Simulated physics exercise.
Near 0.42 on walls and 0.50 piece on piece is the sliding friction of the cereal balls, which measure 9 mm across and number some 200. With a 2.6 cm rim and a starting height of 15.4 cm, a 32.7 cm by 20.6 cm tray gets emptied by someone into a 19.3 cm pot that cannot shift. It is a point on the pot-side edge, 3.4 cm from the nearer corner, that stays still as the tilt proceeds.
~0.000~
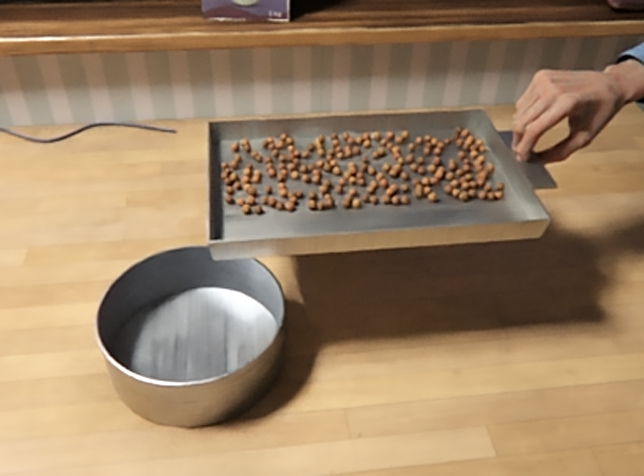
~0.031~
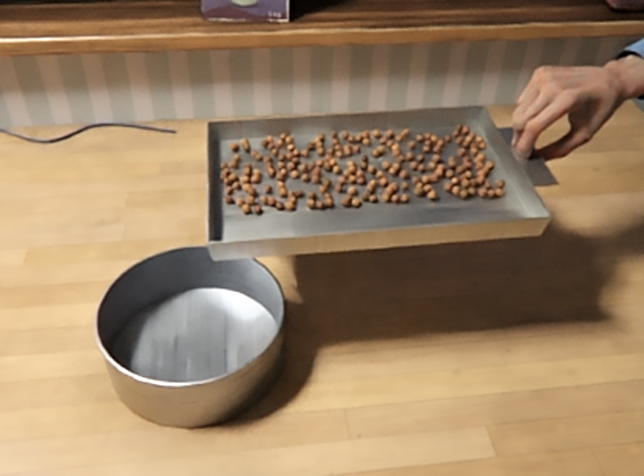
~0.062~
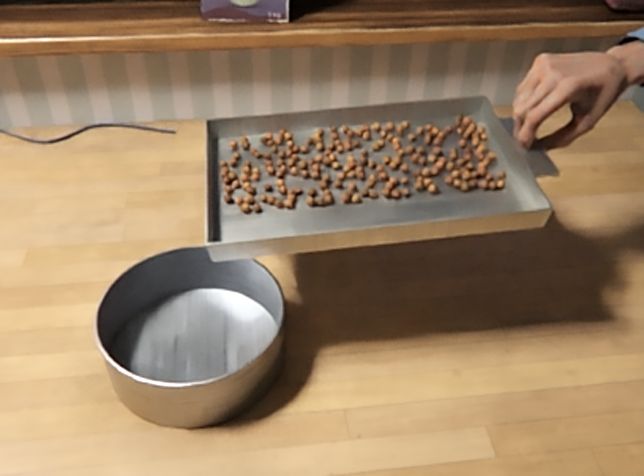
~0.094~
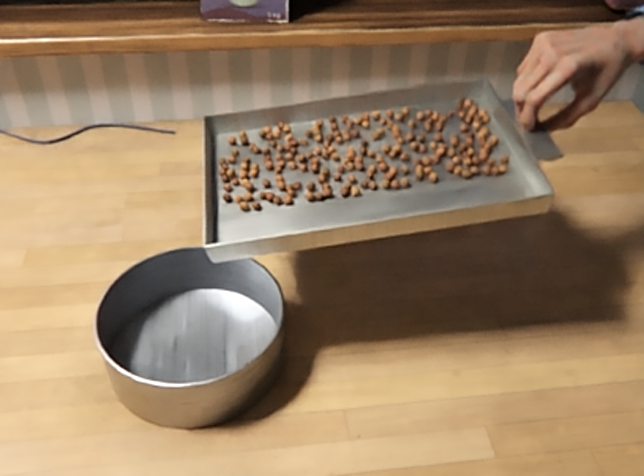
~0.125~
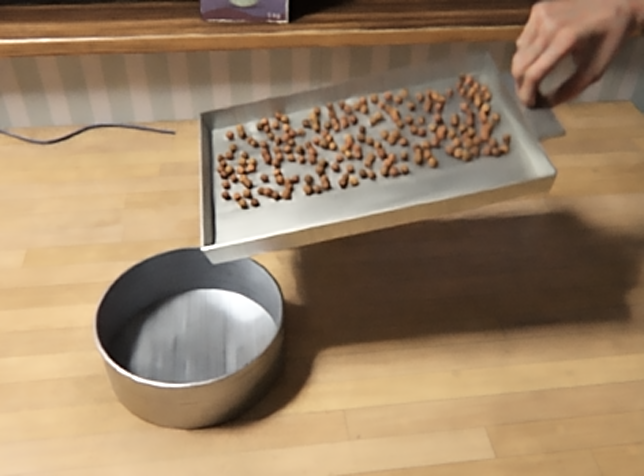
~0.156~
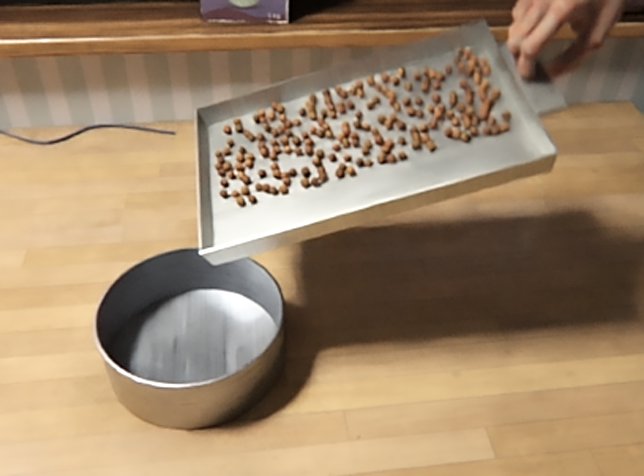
The footage shows a hand holding a rectangular metal tray of small brown round pieces above a wooden surface, beside a round metal pot. The hand raises the tray's right end, slanting it down toward the left with increasing speed.
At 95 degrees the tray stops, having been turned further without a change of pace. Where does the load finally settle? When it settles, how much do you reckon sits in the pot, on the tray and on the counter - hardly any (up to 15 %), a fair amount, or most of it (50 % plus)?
I reckon pot: Most of it; left on the tray: Hardly any; counter: A fair amount.
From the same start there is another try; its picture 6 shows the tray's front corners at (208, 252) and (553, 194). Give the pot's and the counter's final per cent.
You'd end with pot at 70 and counter at 25.
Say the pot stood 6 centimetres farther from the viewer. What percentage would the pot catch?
40 per cent.
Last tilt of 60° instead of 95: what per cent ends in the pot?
Result: Close to 40 %.
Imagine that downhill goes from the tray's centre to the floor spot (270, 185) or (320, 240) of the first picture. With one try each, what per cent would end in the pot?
First try: Around 15 percent; second try: Around 60 percent.
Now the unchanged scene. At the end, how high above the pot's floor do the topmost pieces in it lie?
I'd put it at close to 2.0 centimetres.
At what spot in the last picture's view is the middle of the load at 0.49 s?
My estimate is roughly (199, 191).
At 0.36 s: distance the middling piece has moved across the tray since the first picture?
About 2 cm.
After 0.36 s, tilt 59 degrees; the tray holds 100 %, the pot 0 %.
After 0.49 s, tilt 85 degrees; the tray holds 100 %, the pot 0 %.
After 0.75 s, tilt 95 degrees; the tray holds 10 %, the pot 55 %.
At rest (1.6 s), pot 65 %, tray 5 %, counter 30 %.
